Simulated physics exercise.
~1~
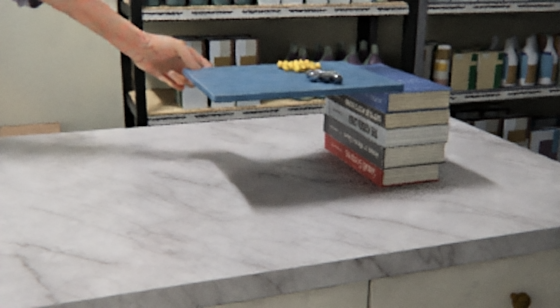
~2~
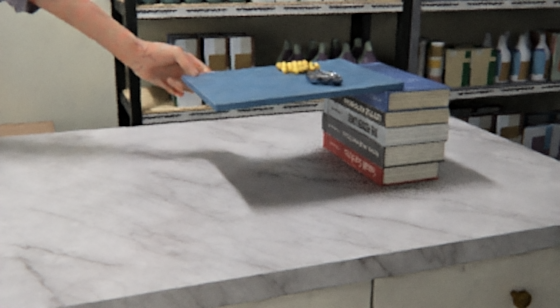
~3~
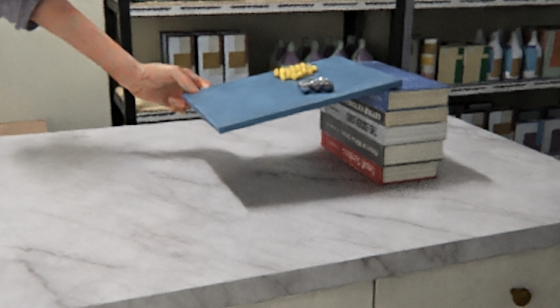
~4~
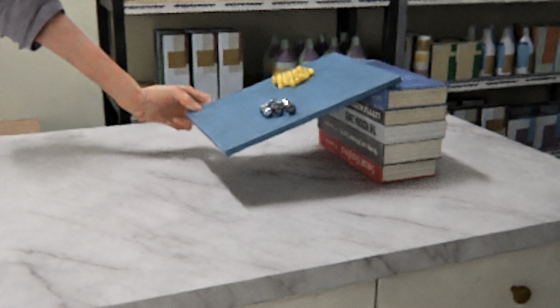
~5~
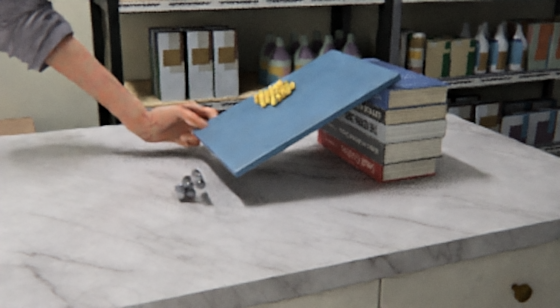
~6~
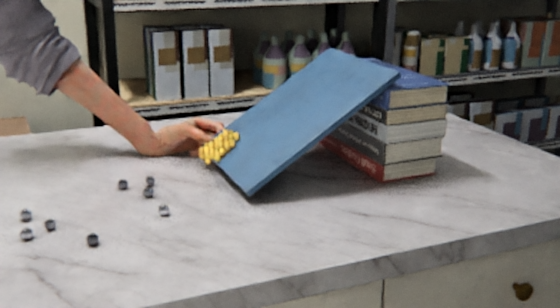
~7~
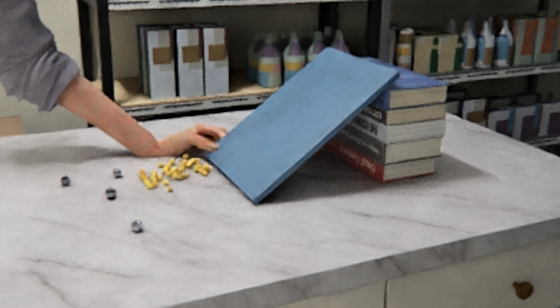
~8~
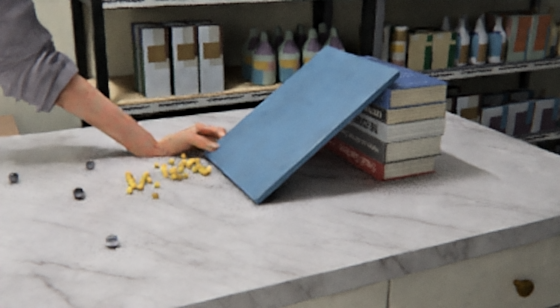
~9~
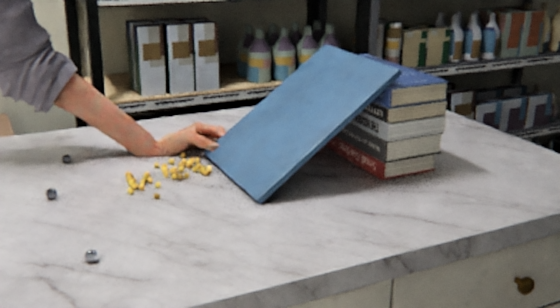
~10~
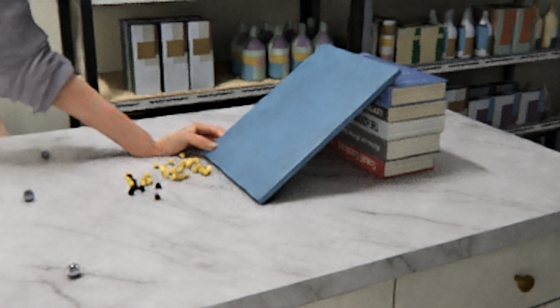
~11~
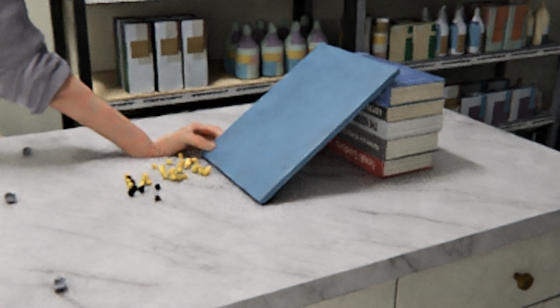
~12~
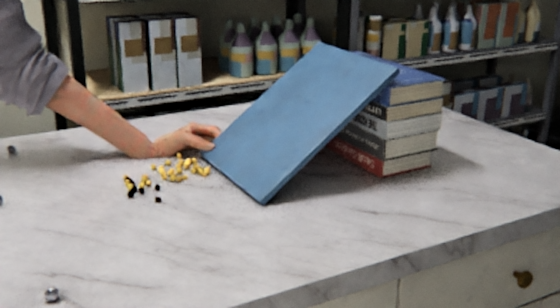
A hand lowers a blue board, spilling dark pieces far across the counter and yellow ones nearby.
